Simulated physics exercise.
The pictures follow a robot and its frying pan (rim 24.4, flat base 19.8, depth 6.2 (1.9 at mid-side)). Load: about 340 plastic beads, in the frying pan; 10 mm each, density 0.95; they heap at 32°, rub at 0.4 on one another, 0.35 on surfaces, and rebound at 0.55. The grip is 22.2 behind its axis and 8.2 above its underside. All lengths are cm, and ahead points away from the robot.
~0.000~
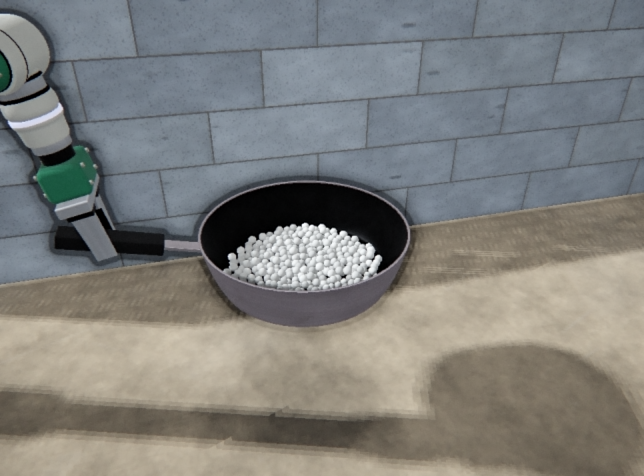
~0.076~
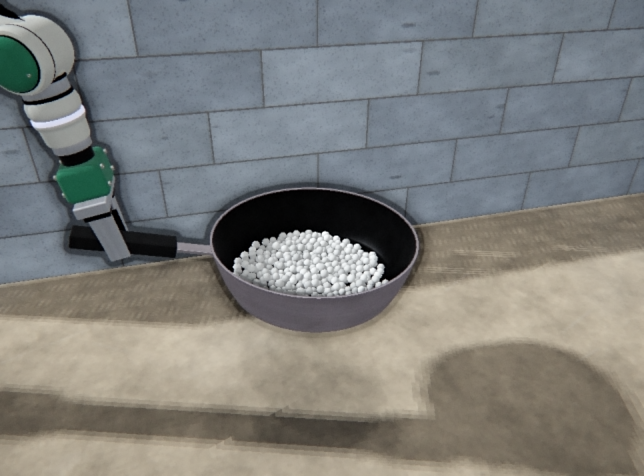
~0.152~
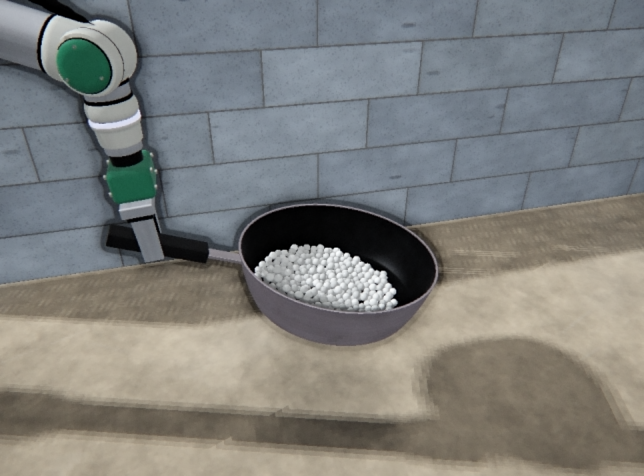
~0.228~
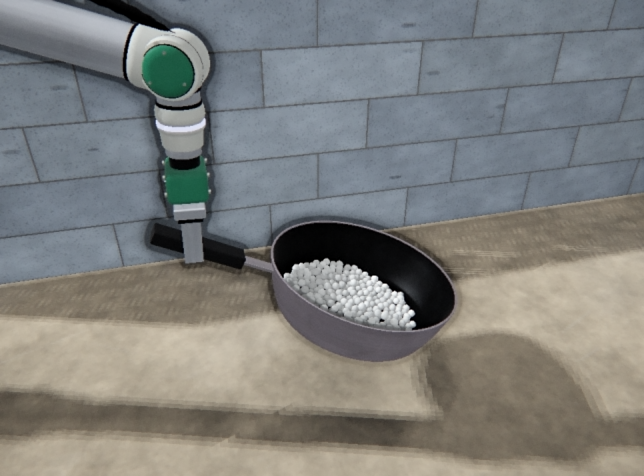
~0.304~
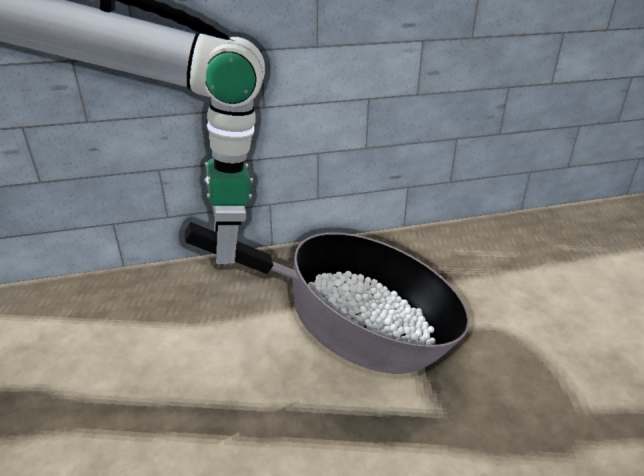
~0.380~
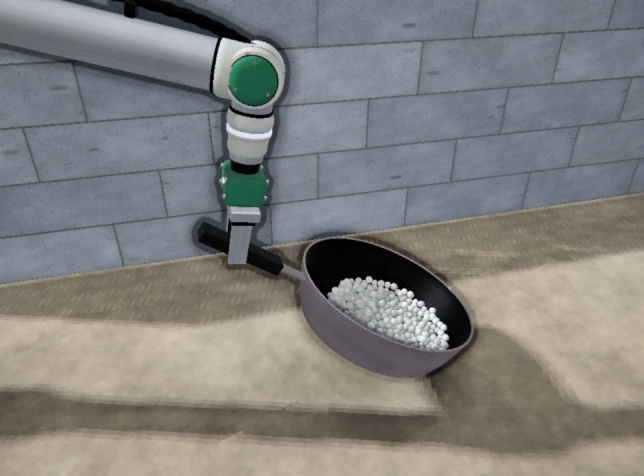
A dark frying pan holding a heap of small white beads sits at the centre of a sandy, shadow-streaked surface before a grey-blue block wall, seen from slightly above by a still camera. A white, grey and green robot arm grips its black handle at left. The arm moves the pan rightward and tilts it forward, lowering its far-right side, as the beads shift inside.
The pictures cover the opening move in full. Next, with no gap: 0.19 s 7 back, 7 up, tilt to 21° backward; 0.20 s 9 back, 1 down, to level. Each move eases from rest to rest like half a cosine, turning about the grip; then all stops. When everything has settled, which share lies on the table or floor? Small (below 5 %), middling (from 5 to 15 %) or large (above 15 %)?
Answer: Small; below 5 % of the plastic beads finish on the table or floor.
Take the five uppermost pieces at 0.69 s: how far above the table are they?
About 61 cm.
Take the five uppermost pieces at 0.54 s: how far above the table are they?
Roughly 39 cm.
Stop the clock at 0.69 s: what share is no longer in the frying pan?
Some 98 per cent.
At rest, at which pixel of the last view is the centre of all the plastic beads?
Around (296, 248).
After 0.54 s, tilted 18° backward, highest piece 40 above the table; 341 in the frying pan.
After 0.69 s, tilted 7° backward, highest piece 61 above the table; 5 in the frying pan, 336 in flight or on a rim.
After 0.97 s, level, highest piece 41 above the table; 320 in the frying pan, 21 in flight or on a rim.
After 2.02 s, level, highest piece 27 above the table; 341 in the frying pan.
In the end, 341 in the frying pan. That is 0 % on the table or floor.
